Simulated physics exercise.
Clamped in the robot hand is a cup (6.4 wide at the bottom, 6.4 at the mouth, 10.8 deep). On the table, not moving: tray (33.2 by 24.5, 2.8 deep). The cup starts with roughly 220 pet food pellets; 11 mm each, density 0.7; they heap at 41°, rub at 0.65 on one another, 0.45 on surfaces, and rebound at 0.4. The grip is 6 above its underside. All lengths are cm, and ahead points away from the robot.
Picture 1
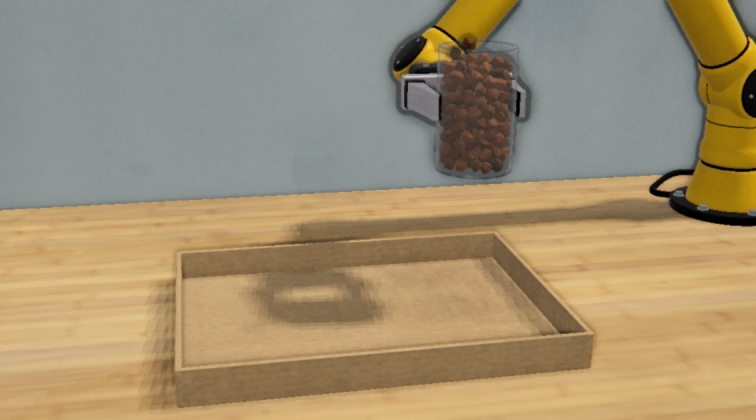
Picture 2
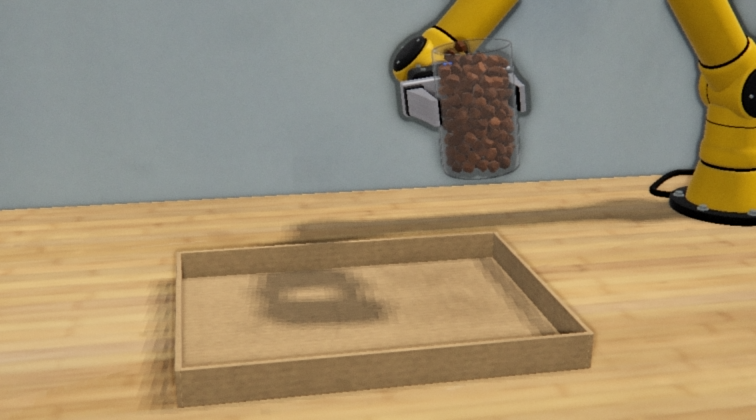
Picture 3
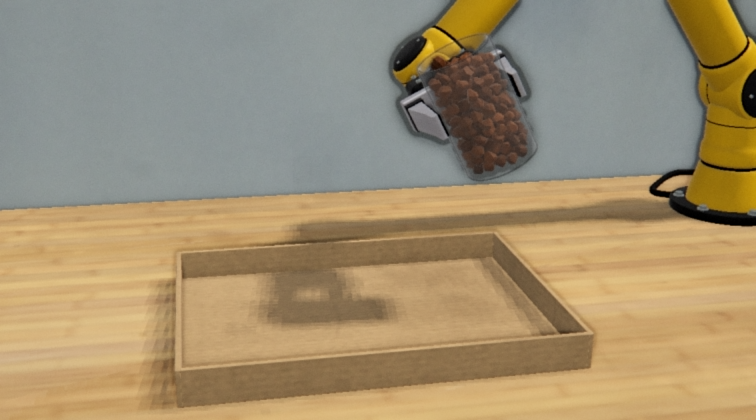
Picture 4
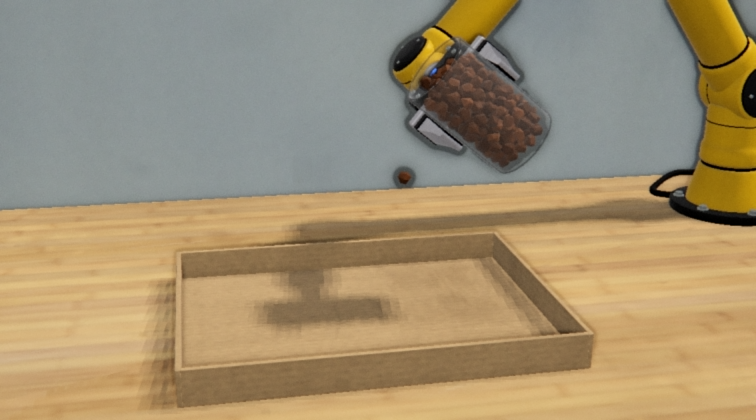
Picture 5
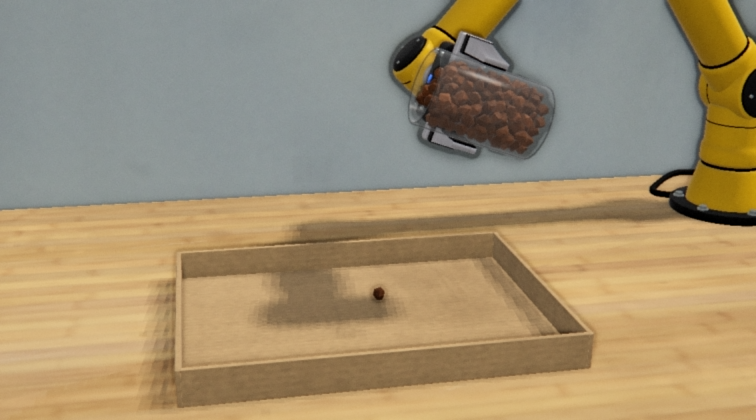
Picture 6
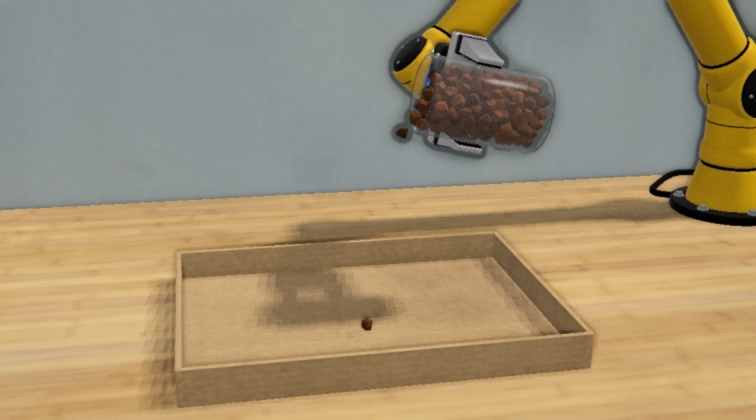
We see a yellow robot arm gripping a clear cup full of brown pellets above a shallow tray, tilting it steadily to the left until nearly sideways, as one pellet drops into the tray and another leaves the rim.
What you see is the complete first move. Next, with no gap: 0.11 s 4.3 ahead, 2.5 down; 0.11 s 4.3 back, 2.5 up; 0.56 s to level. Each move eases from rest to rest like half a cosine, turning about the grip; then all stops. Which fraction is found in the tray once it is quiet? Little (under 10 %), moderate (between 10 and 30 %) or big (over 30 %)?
Share in the tray: Moderate (between 10 and 30 %).
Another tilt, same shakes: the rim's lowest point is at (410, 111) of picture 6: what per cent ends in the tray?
About 5 per cent.
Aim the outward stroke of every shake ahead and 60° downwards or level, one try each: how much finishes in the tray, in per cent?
About 5 and 35 per cent.
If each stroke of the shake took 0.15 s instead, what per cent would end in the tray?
In that case some 10 per cent.
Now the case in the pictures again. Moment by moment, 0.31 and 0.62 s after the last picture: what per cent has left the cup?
In turn: 15, 15.
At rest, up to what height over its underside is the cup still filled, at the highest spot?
About 10.5 cm.
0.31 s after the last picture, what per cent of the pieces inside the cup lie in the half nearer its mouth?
Some 40 per cent.
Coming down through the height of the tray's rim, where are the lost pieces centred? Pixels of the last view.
Near (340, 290).
Then, 0.31 s on, tilted 73° forward, highest piece 22 above the table; 192 in the cup, 24 in the tray, 8 in flight or on a rim.
Then, 0.62 s on, tilted 14° forward, highest piece 25 above the table; 192 in the cup, 32 in the tray.
Then, 0.98 s on, level, highest piece 25 above the table; 192 in the cup, 32 in the tray.
Then, 2.03 s on, level, highest piece 25 above the table; 192 in the cup, 32 in the tray.
In the end, 192 in the cup, 32 in the tray. That is 14 % in the tray.
